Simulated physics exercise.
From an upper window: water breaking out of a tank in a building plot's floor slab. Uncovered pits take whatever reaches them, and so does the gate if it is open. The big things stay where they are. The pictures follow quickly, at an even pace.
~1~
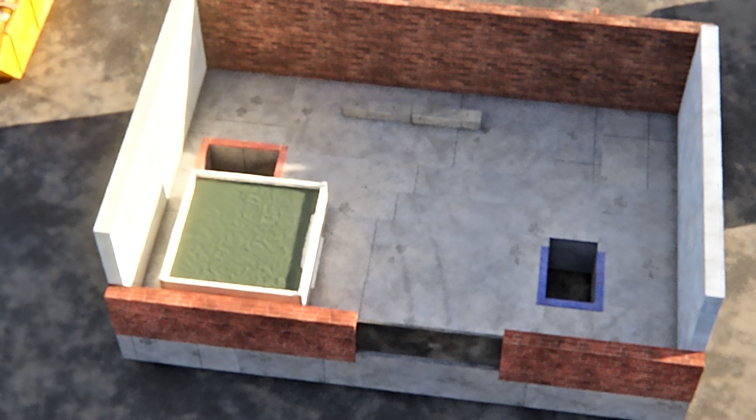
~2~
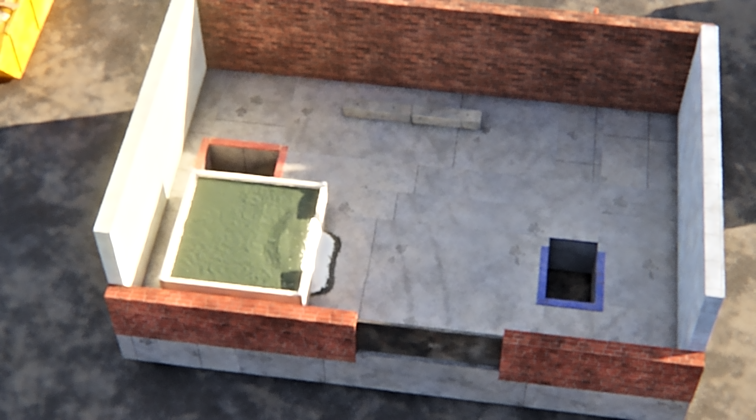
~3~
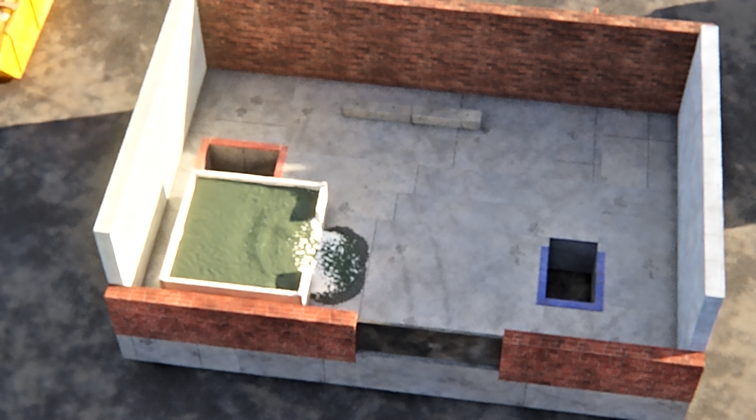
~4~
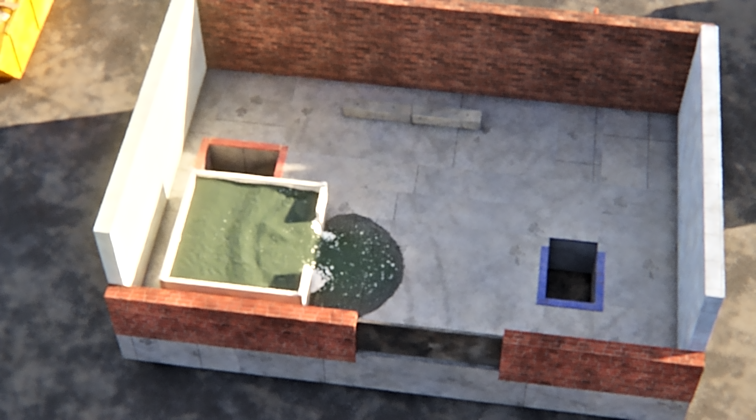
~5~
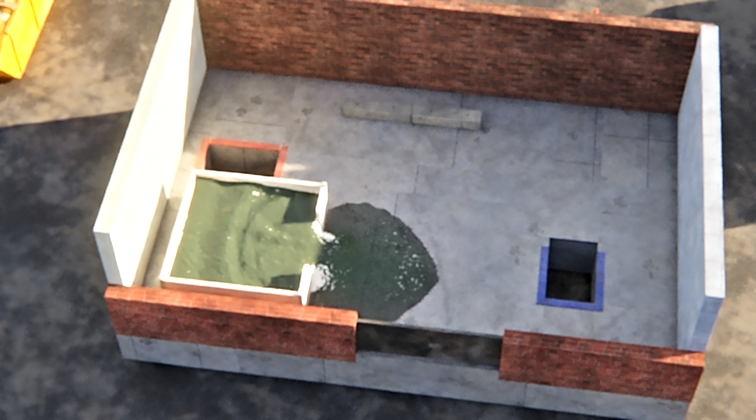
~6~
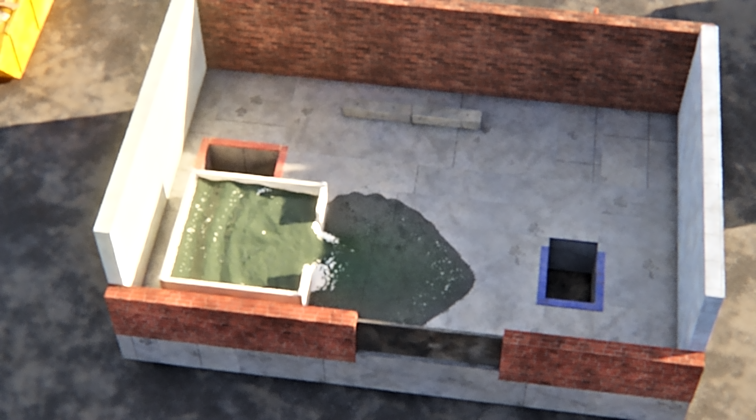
On a walled concrete building plot, green water breaks through the right side of an open tank and spreads rightward across the slab.
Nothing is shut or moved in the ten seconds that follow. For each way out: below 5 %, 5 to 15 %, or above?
The gate takes not even 5 %; the blue pit takes above 15 %; the red pit takes not even 5 %.
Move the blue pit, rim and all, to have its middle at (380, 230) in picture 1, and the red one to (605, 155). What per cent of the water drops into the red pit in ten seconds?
Per cent: Red 10.
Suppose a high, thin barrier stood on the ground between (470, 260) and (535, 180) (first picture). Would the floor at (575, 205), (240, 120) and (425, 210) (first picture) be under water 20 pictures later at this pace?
In that order: No water, free of water, awash.
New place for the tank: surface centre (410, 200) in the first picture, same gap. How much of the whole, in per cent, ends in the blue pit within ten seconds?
In per cent: Blue 45.
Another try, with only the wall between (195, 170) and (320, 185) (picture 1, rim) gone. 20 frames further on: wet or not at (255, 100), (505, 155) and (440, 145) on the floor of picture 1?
In turn: Awash, awash, covered.
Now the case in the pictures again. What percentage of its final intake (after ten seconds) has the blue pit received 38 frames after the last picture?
I make it 60 per cent.
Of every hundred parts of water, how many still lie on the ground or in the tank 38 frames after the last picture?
Roughly 84 per cent.
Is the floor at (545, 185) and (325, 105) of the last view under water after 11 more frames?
In turn: Under water, clear.
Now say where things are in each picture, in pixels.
The first frame shows the open tank at (245, 234) is whole and still.
In the second frame, the front is at (328, 237), out from the gap at (312, 254).
In the third frame, water pours out at (312, 256) and has run to (348, 294).
In the fourth frame, water pours out at (312, 256) and has run to (394, 283).
In the fifth frame, water pours out at (312, 256) and has run to (431, 281).
In the sixth frame, water pours out at (312, 255) and has run to (467, 275).
A moment on, water covers 30 % of the floor; the gate 0 %, the blue pit 1 %, the red pit 0 %.
Next, water covers 45 % of the floor; the gate 0 %, the blue pit 4 %, the red pit 0 %.
Then, water covers 60 % of the floor; the gate 0 %, the blue pit 9 %, the red pit 0 %.
Later, water covers 65 % of the floor; the gate 0 %, the blue pit 16 %, the red pit 0 %.
In the end, water covers 85 % of the floor; the gate 0 %, the blue pit 27 %, the red pit 0 %.
